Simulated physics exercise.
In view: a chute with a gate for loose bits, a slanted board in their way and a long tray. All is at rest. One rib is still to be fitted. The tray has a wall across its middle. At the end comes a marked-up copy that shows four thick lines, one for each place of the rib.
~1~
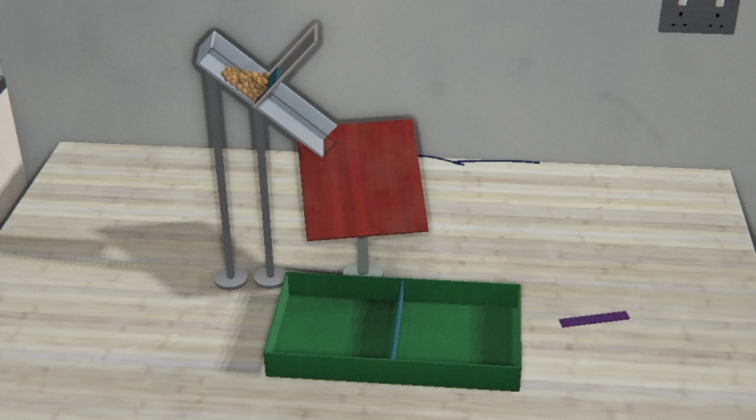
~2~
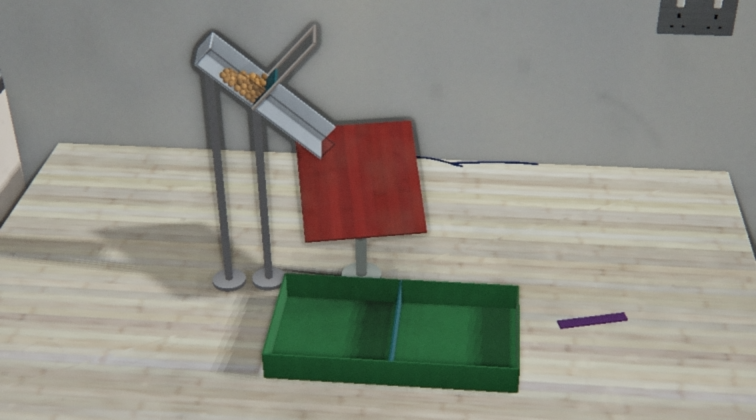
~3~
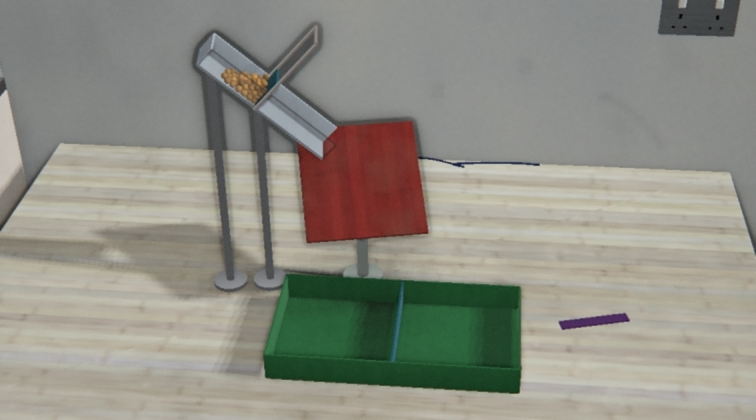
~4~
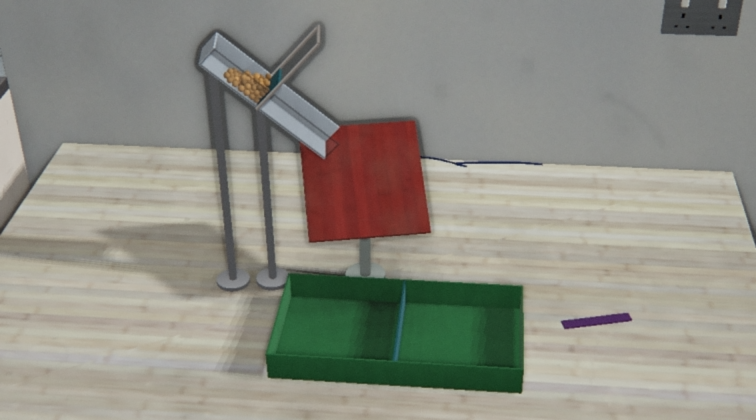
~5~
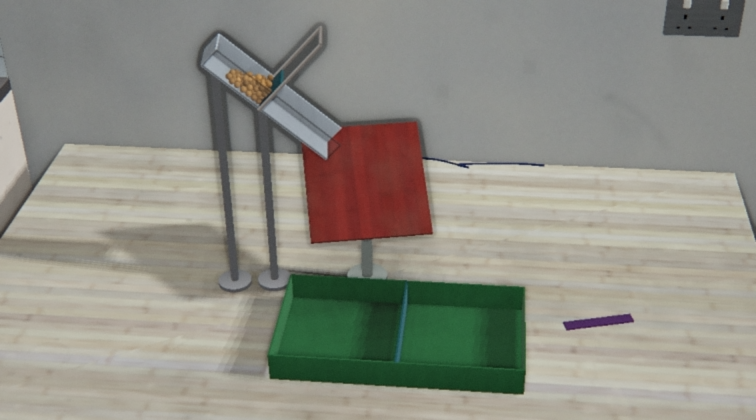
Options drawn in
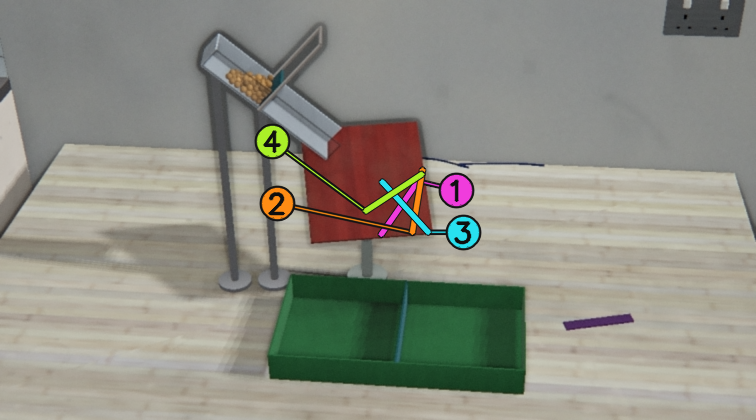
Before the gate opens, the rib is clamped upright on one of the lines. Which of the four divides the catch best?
Use line 2.
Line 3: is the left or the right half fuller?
The right half.
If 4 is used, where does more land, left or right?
Left.
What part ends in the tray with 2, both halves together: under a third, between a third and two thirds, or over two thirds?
It is over two thirds.
On the marked copy, line 1 from (418, 181) to (381, 234); line 2 from (422, 170) to (412, 232); line 3 from (382, 181) to (428, 232); line 4 from (421, 174) to (365, 211).
If 1 is chosen, of what is caught, nearly all in the left half, a stray few in the right.
If 2 is chosen, of what is caught, about two thirds in the left half, about a third in the right.
If 3 is chosen, of what is caught, a small part in the left half, nearly all in the right.
If 4 is chosen, of what is caught, nearly all in the left half, a small part in the right.
